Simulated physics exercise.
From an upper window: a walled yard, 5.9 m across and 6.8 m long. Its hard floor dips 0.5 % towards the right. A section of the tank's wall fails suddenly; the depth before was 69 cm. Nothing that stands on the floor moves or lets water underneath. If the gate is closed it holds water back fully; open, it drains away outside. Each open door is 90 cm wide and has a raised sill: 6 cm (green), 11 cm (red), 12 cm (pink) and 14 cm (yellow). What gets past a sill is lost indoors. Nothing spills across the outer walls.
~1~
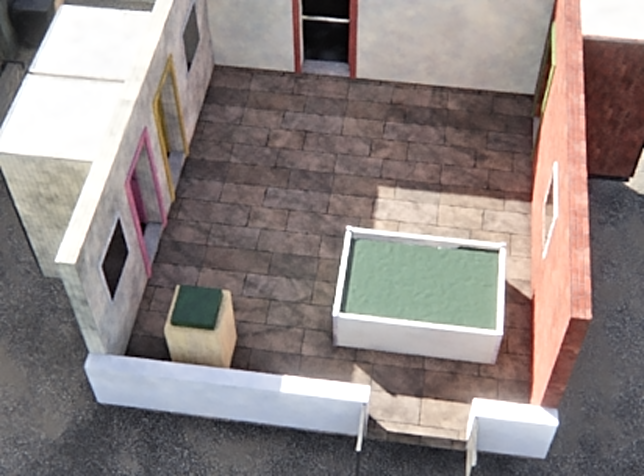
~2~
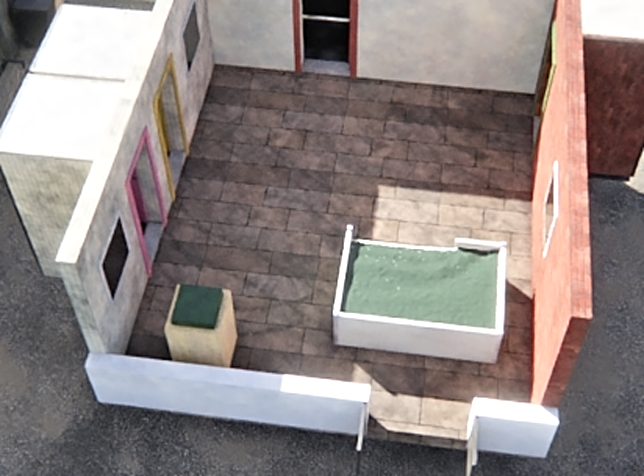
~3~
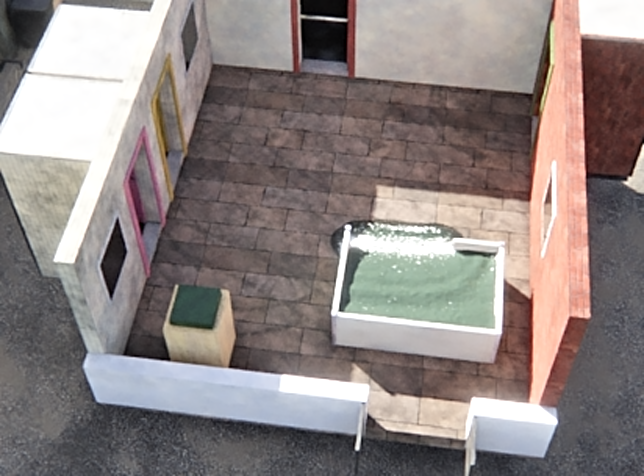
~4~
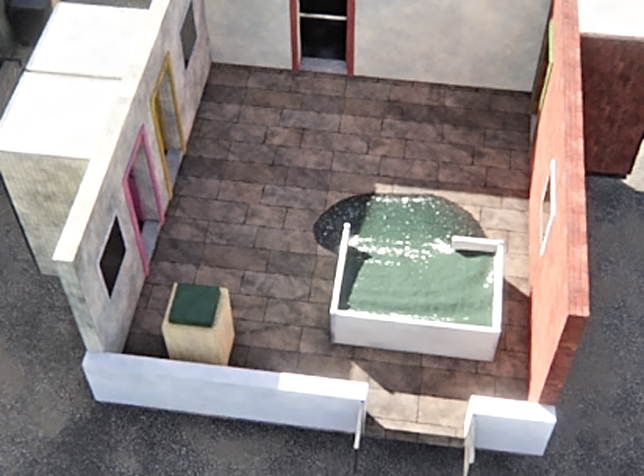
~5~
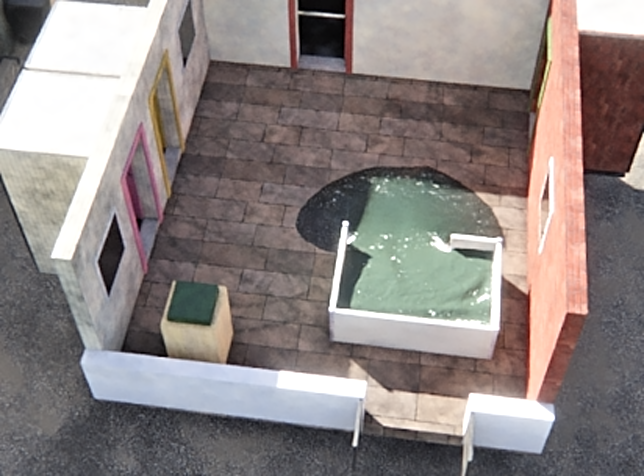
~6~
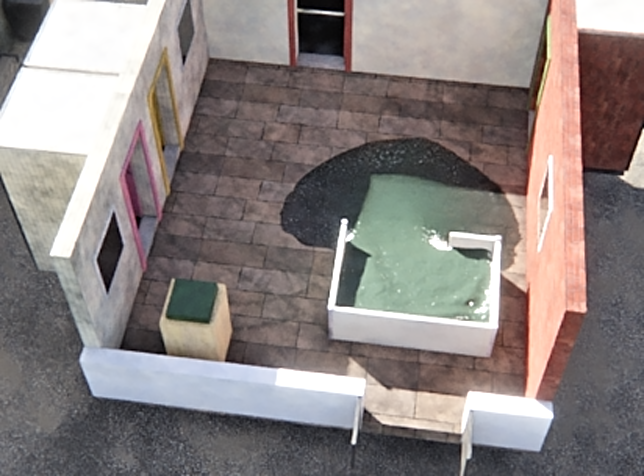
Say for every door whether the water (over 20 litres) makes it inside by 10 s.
Door by door: At the green door it exceeds the limit; at the red door it goes over the limit; at the pink door it stays under the limit; at the yellow door it keeps below the limit.
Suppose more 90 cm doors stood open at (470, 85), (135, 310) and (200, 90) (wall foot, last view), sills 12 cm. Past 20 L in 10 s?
In that order: Above, not over, above.
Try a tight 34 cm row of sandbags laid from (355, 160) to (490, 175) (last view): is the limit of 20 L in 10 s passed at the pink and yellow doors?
Against that limit: Pink not over, yellow under.
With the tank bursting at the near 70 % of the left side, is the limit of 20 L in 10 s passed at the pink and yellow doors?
Against that limit: Pink past it, yellow under.
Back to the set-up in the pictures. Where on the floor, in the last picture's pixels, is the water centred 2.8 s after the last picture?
Near (378, 163).
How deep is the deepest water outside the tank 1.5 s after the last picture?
Roughly 38 cm.
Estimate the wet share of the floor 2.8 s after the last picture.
About 55 per cent.
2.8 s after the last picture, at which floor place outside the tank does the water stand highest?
Around (209, 62).
Then, 0.7 s after the last picture water covers 40 % of the floor and is deepest (31 cm) near (358, 250); green door 2 cm at the sill, 0 L in, red door not reached, pink door not reached, yellow door not reached.
Then, 1.5 s after the last picture water covers 50 % of the floor and is deepest (38 cm) near (512, 91); green door 9 cm at the sill, 1 L in, red door 22 cm at the sill, 14 L in, pink door not reached, yellow door not reached.
Then, 2.8 s after the last picture water covers 55 % of the floor and is deepest (27 cm) near (209, 62); green door 16 cm at the sill, 37 L in, red door 15 cm at the sill, 55 L in, pink door not reached, yellow door 4 cm at the sill, 0 L in.
Then, 5.3 s after the last picture water covers 75 % of the floor and is deepest (12 cm) near (362, 149); green door 10 cm at the sill, 101 L in, red door 12 cm at the sill, 63 L in, pink door 4 cm at the sill, 0 L in, yellow door 6 cm at the sill, 0 L in.
Then, 9.3 s after the last picture water covers 95 % of the floor and is deepest (10 cm) near (235, 389); green door 8 cm at the sill, 120 L in, red door 6 cm at the sill, 64 L in, pink door 4 cm at the sill, 0 L in, yellow door 5 cm at the sill, 0 L in.
